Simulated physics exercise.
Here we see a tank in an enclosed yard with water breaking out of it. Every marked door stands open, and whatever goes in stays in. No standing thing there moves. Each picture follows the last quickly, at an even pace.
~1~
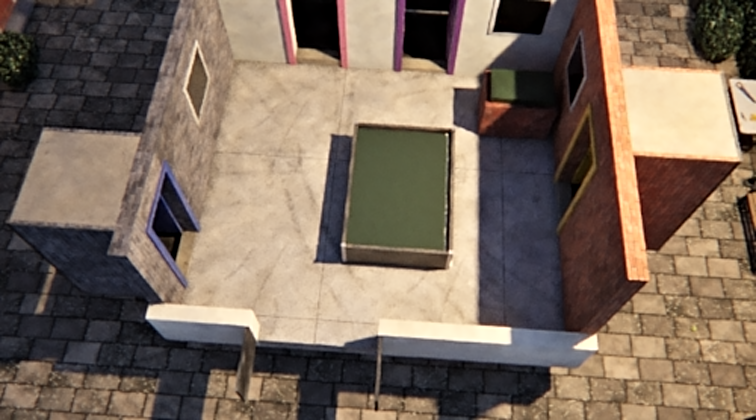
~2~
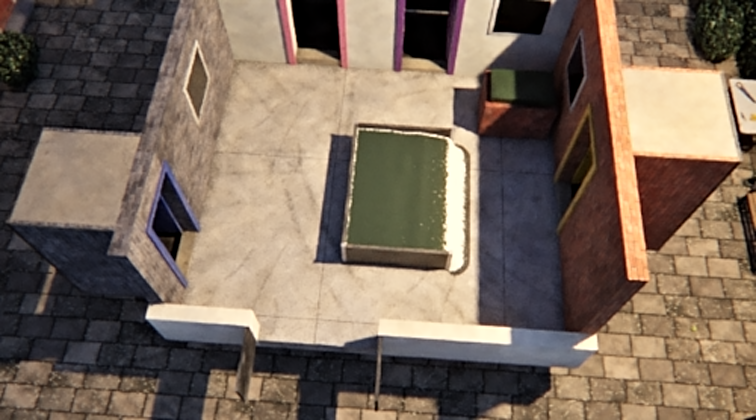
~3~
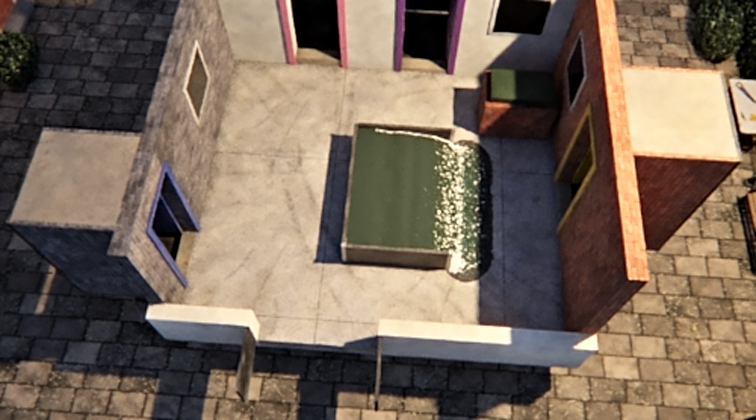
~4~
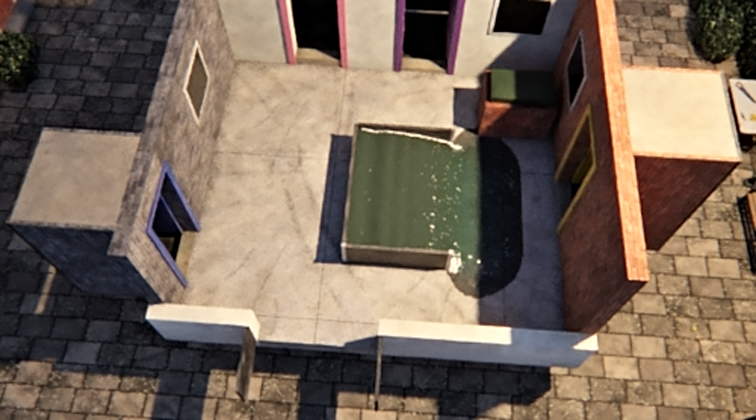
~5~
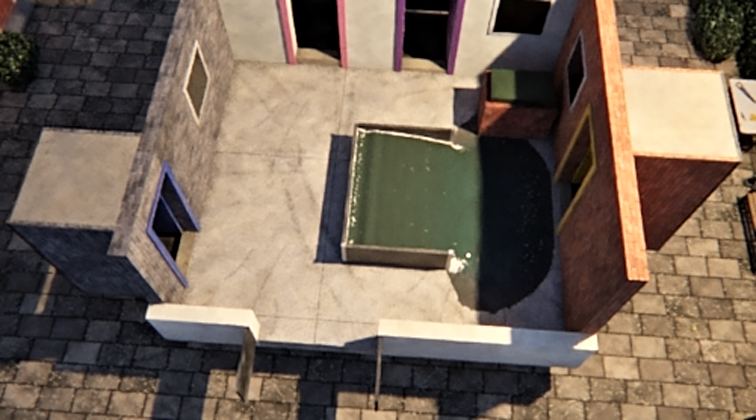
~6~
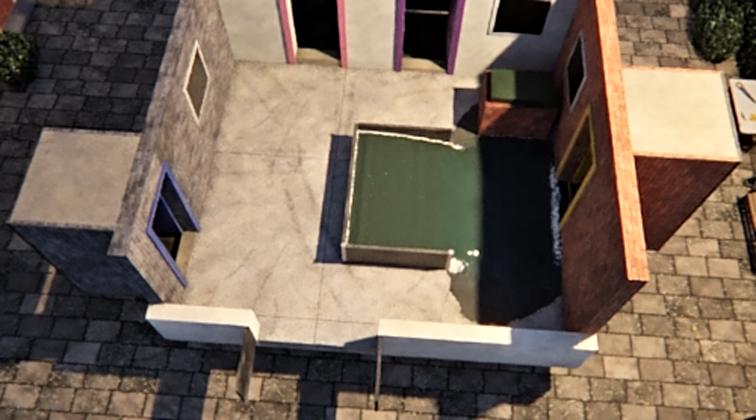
Green water bursting from the right side of a rectangular tank in a walled yard, foaming, then spreading darkly across the floor to the brick wall.
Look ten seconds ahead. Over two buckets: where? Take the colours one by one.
As I see it, yellow door: Too much water; blue door: Too much water; purple door: Little enough water; pink door: Little enough water.
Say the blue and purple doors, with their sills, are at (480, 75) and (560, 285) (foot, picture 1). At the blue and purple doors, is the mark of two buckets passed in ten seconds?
Note - the blue door ends up short of it; the purple door ends up above it.
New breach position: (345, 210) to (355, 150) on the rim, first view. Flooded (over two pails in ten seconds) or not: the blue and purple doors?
The blue door exceeds the limit and the purple door falls short.
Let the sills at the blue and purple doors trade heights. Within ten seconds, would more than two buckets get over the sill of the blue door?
In short: Blue door takes less.
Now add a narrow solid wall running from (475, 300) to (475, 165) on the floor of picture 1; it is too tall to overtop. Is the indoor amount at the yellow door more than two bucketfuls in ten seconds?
I'd say the yellow door remains within bounds.
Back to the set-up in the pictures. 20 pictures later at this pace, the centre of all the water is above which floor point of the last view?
At roughly (482, 225).
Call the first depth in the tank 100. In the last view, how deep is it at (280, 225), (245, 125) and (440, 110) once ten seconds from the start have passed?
Going in order, that's 6, 8 and 8 %.
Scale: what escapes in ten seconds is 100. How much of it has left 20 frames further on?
I'd say about 60 per cent.
A moment on, water covers 25 % of the floor; the yellow door over two buckets in, the blue door not reached, the purple door not reached, the pink door not reached.
Next, water covers 30 % of the floor; the yellow door far over two buckets in, the blue door not reached, the purple door not reached, the pink door not reached.
Then, water covers 50 % of the floor; the yellow door far over two buckets in, the blue door not reached, the purple door wet at the sill, nothing in, the pink door not reached.
Later, water covers 80 % of the floor; the yellow door far over two buckets in, the blue door over two buckets in, the purple door wet at the sill, nothing in, the pink door wet at the sill, nothing in.
In the end, water covers 95 % of the floor; the yellow door far over two buckets in, the blue door over two buckets in, the purple door wet at the sill, nothing in, the pink door wet at the sill, nothing in.
